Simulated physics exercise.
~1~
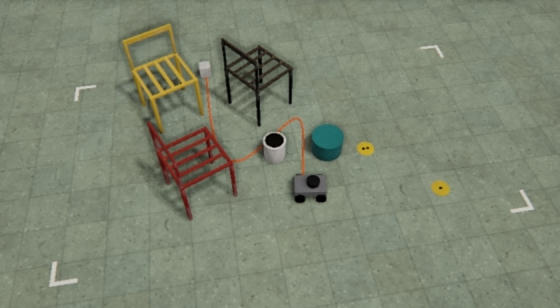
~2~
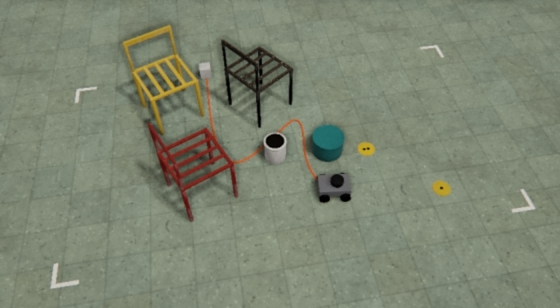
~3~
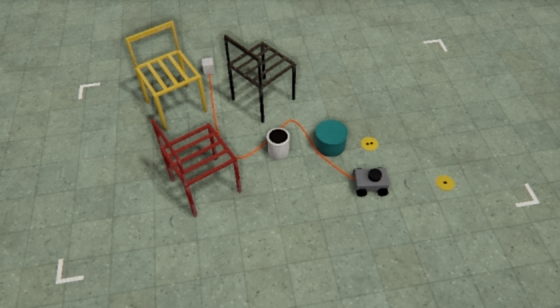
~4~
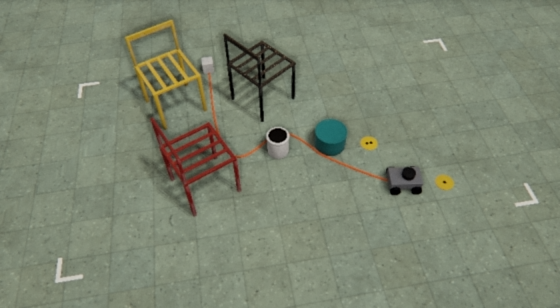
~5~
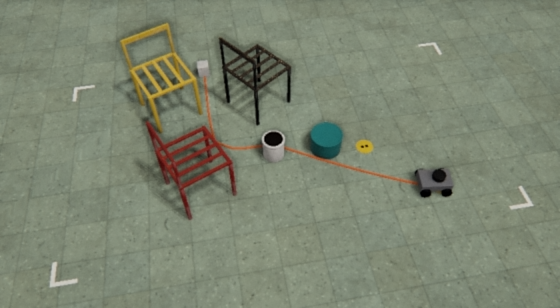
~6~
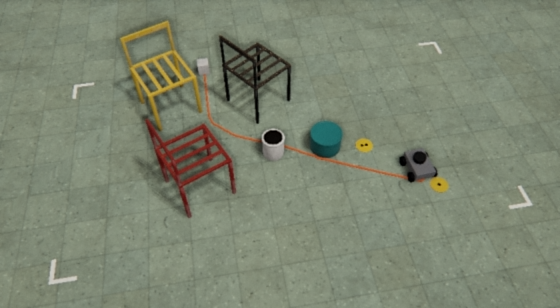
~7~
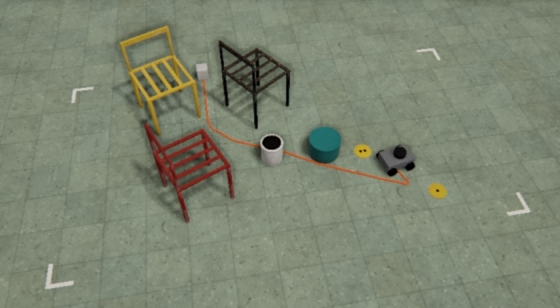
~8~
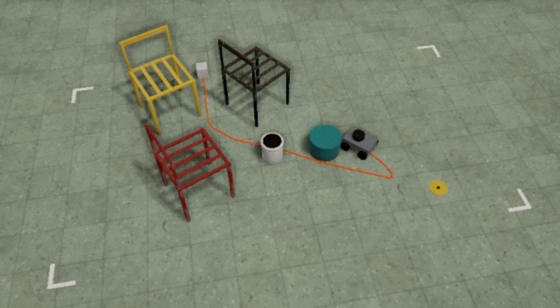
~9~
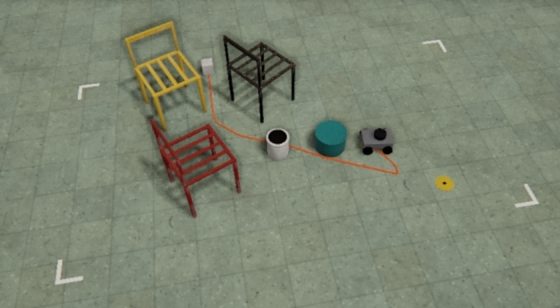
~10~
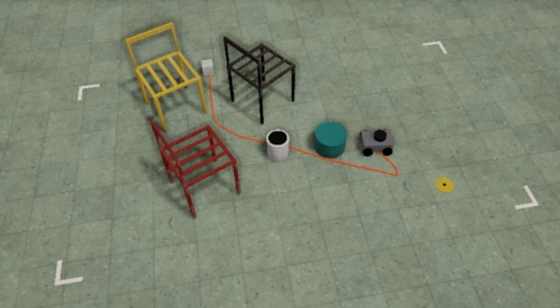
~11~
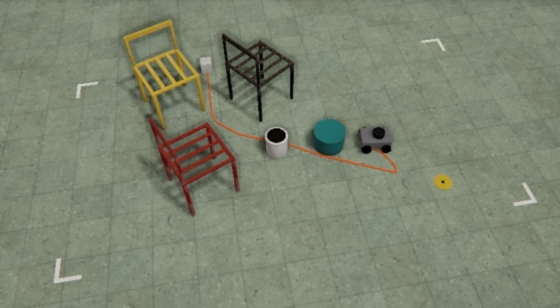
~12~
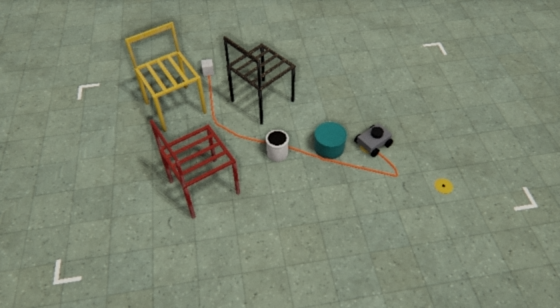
On a grey-green tiled floor marked with white corner brackets, a small dark cart trails an orange lead that runs back among yellow, black and red chairs, a white pot and a teal bucket. The cart rolls right, drawing the lead straighter past the pot and bucket, until it covers the farther yellow mark. It then turns back up and to the left, leaving the lead lying loose in a bend behind it. Reaching the nearer yellow mark beside the bucket, it turns a little and stays there. The chairs, pot and bucket all remain in place.
